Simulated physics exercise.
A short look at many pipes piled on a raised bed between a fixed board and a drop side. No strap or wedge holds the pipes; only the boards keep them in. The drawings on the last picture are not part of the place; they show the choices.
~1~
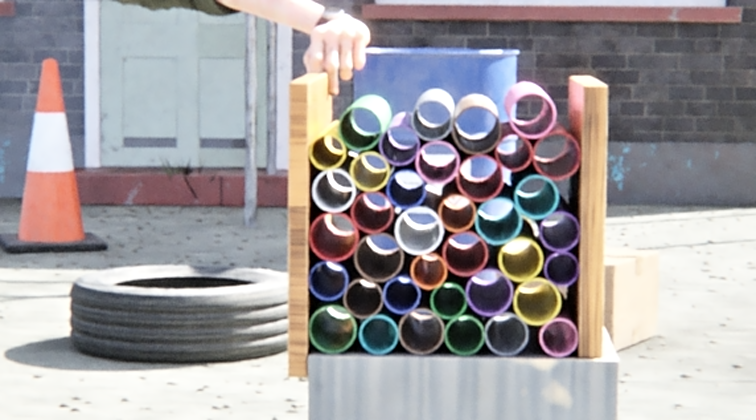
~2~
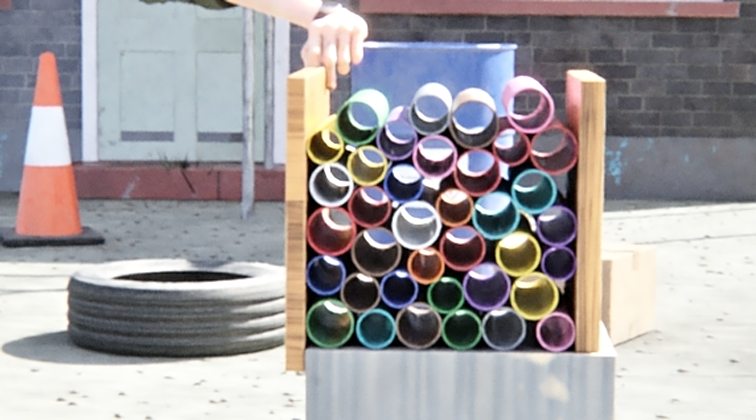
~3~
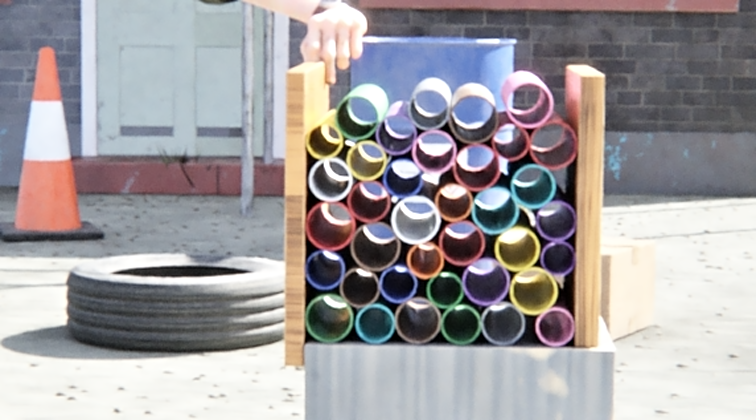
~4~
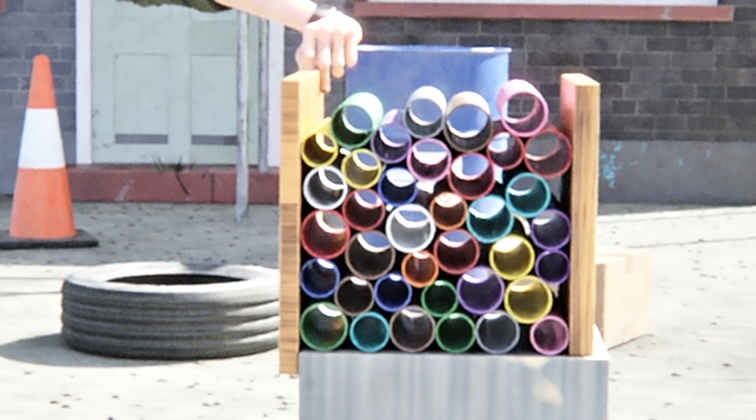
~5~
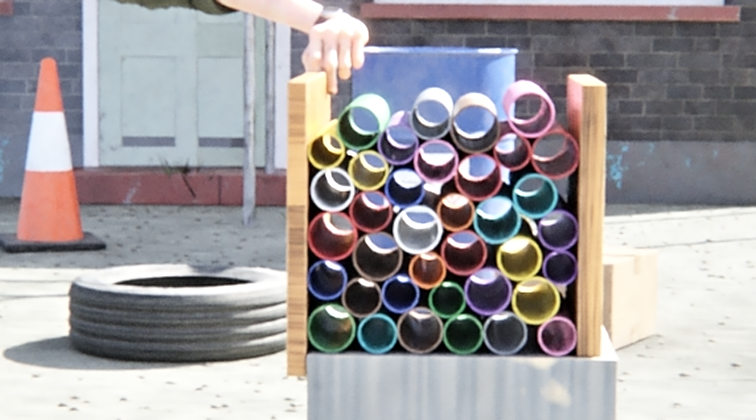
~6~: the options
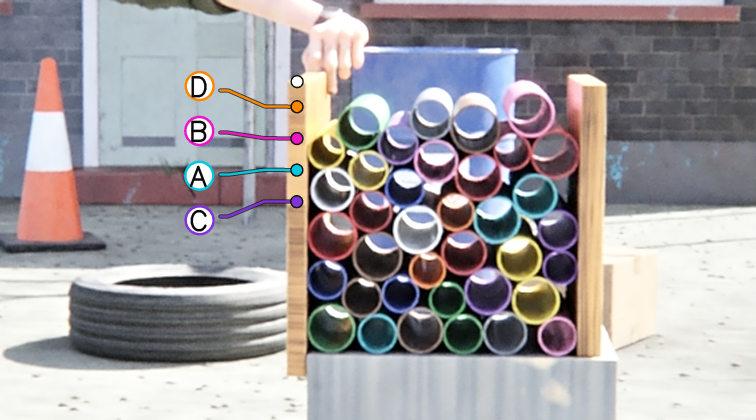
On a paved yard outside a brick building, a hand rested on the left board beside a stack of colourful pipes, and nothing moved apart from the whole view shaking slightly.
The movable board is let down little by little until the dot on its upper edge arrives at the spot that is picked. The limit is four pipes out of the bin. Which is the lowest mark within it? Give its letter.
Slide it to C.
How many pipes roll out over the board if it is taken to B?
It comes to none.
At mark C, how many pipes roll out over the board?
It comes to two.
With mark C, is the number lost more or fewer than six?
At C, fewer than six.
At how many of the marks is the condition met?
The number is four.
On the marked copy, A at (297, 170); B at (297, 139); C at (297, 202); D at (297, 106); the white dot at (297, 82).
Taking C. A third of the way, top of the board (308, 139).
Two thirds of the way, top of the board (308, 201).
When it is over, top of the board (308, 201), two out over the board.
As for the rest, A none out over the board; B none out over the board; D none out over the board.
